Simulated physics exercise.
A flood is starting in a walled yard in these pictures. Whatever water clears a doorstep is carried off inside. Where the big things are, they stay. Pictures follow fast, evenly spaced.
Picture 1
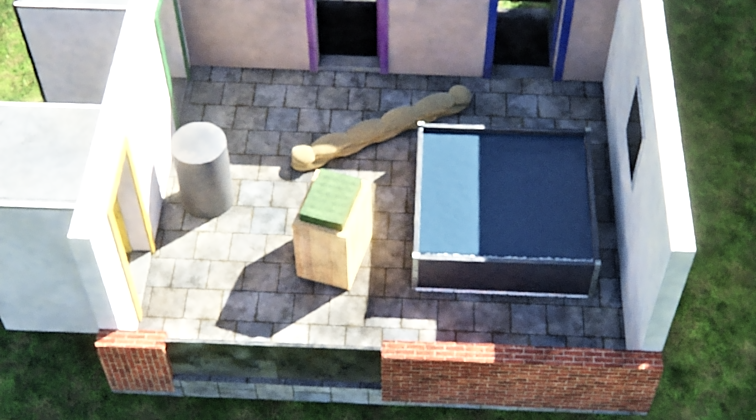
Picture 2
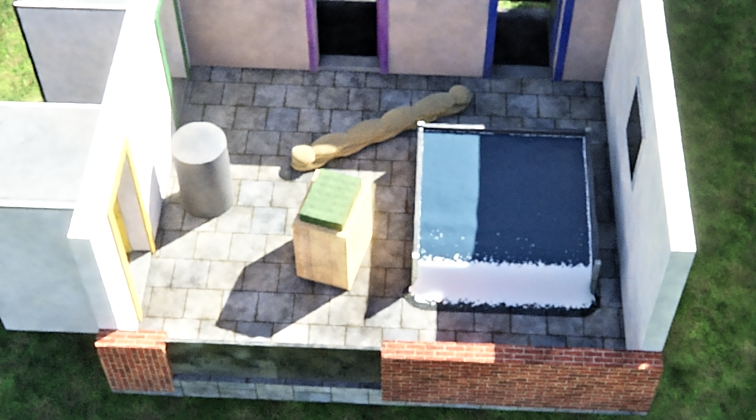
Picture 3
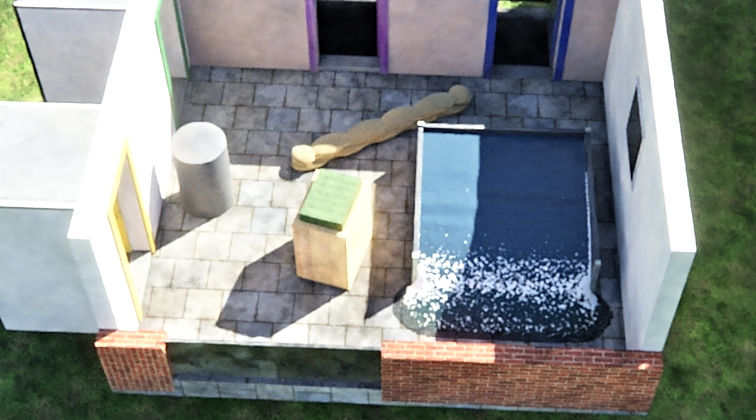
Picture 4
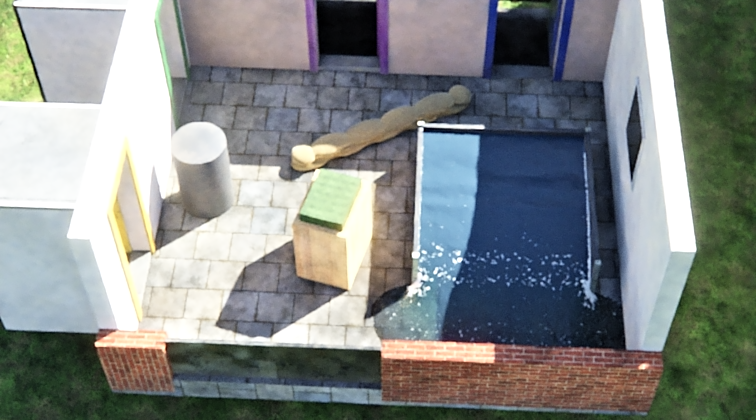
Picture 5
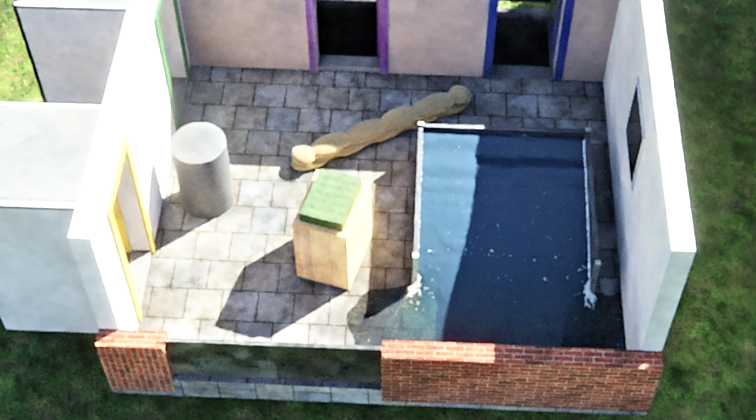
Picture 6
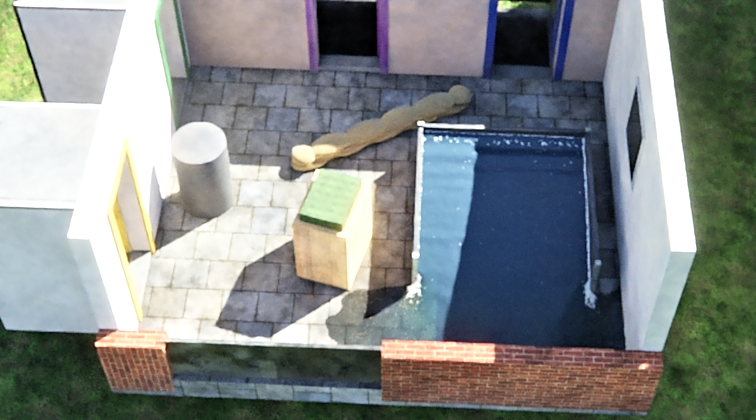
In a walled, stone-paved yard with a grey cylinder, a twisted tan object and a green-topped box, a square tank holds still, dark blue water. Its front side gives way and water pours out in a white, foaming sheet, then spreads over the paving along the brick wall as the froth thins.
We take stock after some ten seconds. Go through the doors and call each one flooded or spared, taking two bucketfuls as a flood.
Blue door: Flooded, yellow door: Flooded, purple door: Spared, green door: Spared.
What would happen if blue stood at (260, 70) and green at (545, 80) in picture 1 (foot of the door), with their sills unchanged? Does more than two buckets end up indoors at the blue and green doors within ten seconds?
I'd say blue door overflows, while green door overflows.
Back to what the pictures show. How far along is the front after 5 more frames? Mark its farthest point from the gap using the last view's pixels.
Somewhere about (235, 365).
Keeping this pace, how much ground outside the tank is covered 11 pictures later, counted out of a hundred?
My estimate is roughly 35 percent.
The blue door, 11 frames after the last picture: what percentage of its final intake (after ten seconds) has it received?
Result: 0 % of the ten-second total.
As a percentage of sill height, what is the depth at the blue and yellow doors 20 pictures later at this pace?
Roughly 320 and 260 %.
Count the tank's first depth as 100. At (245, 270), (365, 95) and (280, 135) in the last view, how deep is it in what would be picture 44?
16, 4 and 8 in a hundred, in turn.
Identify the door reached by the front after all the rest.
I say the door marked purple.
A moment on, water covers 20 % of the floor; the blue door not reached, the yellow door not reached, the purple door not reached, the green door not reached.
Next, water covers 35 % of the floor; the blue door not reached, the yellow door not reached, the purple door not reached, the green door not reached.
Then, water covers 55 % of the floor; the blue door under two buckets in, the yellow door over two buckets in, the purple door not reached, the green door not reached.
Later, water covers 90 % of the floor; the blue door over two buckets in, the yellow door far over two buckets in, the purple door wet at the sill, nothing in, the green door wet at the sill, nothing in.
In the end, water covers 95 % of the floor; the blue door over two buckets in, the yellow door far over two buckets in, the purple door wet at the sill, nothing in, the green door wet at the sill, nothing in.
